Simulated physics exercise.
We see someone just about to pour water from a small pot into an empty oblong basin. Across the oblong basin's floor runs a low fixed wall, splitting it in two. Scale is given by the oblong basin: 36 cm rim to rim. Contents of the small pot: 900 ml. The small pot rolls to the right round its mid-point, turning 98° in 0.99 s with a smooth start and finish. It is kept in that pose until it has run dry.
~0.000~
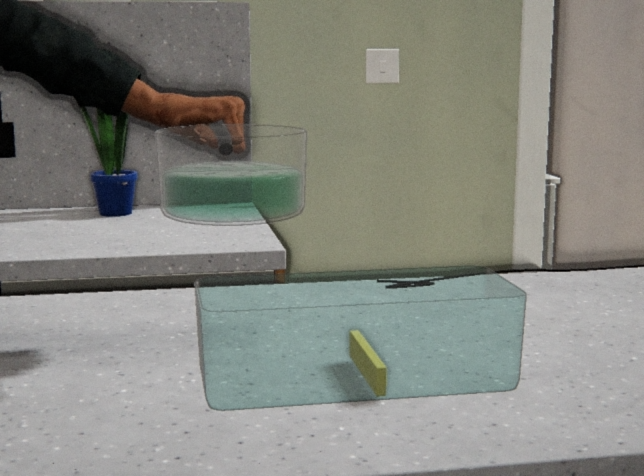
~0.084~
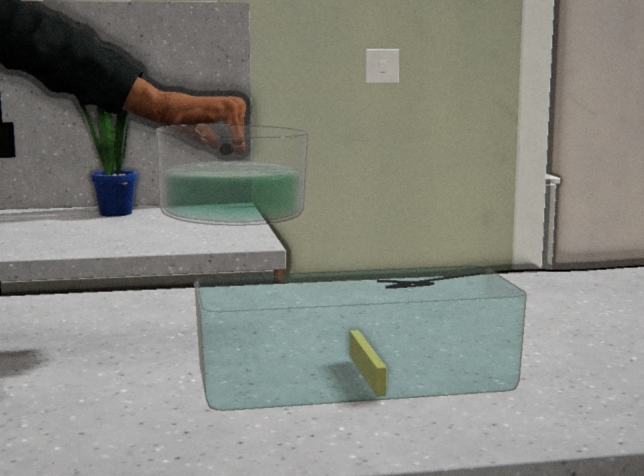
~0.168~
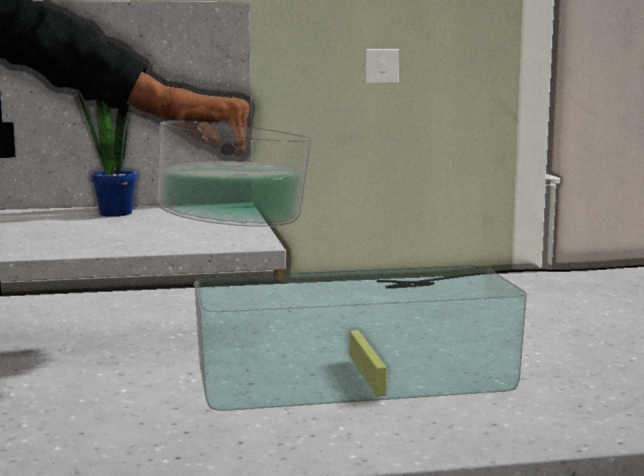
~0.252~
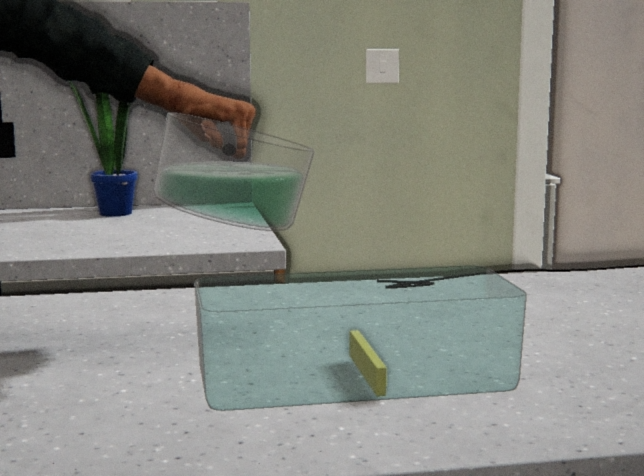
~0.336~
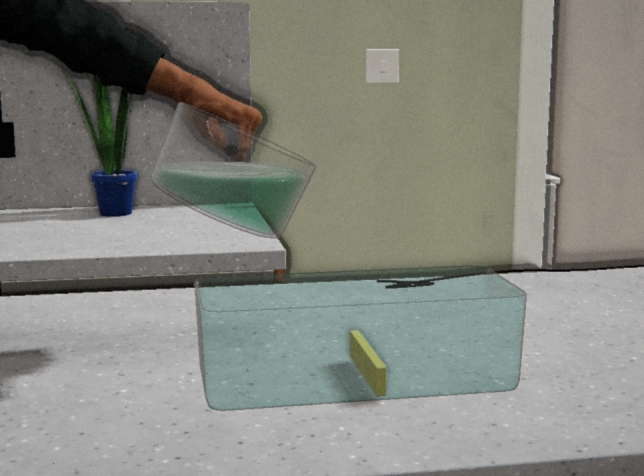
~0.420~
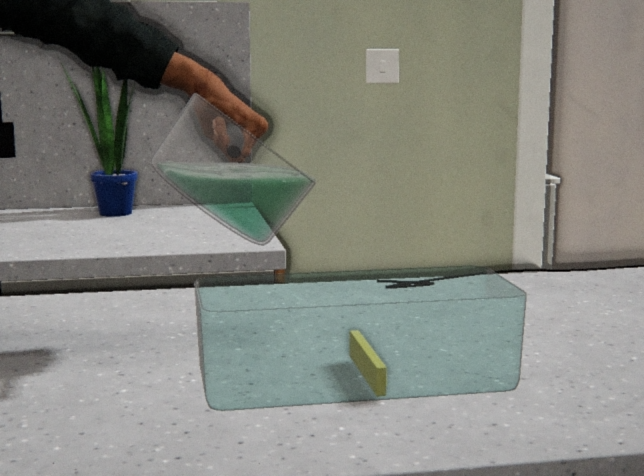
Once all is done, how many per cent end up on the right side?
Roughly 27 percent ends up on the right side.
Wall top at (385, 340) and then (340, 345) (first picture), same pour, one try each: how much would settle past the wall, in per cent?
Roughly 5 per cent, then 60 per cent.
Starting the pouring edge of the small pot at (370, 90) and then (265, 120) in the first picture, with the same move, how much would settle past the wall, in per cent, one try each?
Around 85 per cent first, around 15 per cent next.
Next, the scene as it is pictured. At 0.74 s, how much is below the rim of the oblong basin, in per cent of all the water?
At that time the basin holds about 24 per cent of the liquid.
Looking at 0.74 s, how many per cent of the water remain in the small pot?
Close to 46 percent of the liquid remains at that time.
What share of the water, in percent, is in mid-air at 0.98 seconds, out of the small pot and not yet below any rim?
Airborne fraction: Approx. 10 %.
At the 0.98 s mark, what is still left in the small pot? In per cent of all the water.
16 %.
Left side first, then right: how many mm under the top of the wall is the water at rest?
It's around 10 mm on the left side and around 24 mm on the right side.
Then, 0.74 s in, the tilt is 83° and 47 per cent is still to pour, 15 is left of the wall and 9 right of it.
Then, 0.98 s in, the tilt is 98° and 15 per cent is still to pour, 52 is left of the wall and 23 right of it.
Then, 1.22 s in, the tilt is 98° and 3 per cent is still to pour, 67 is left of the wall and 25 right of it.
Then, 1.49 s in, the tilt is 98° and 1 per cent is still to pour, 71 is left of the wall and 27 right of it.
Finally, 71 per cent lies left of the wall, 27 right of it and 1 outside.
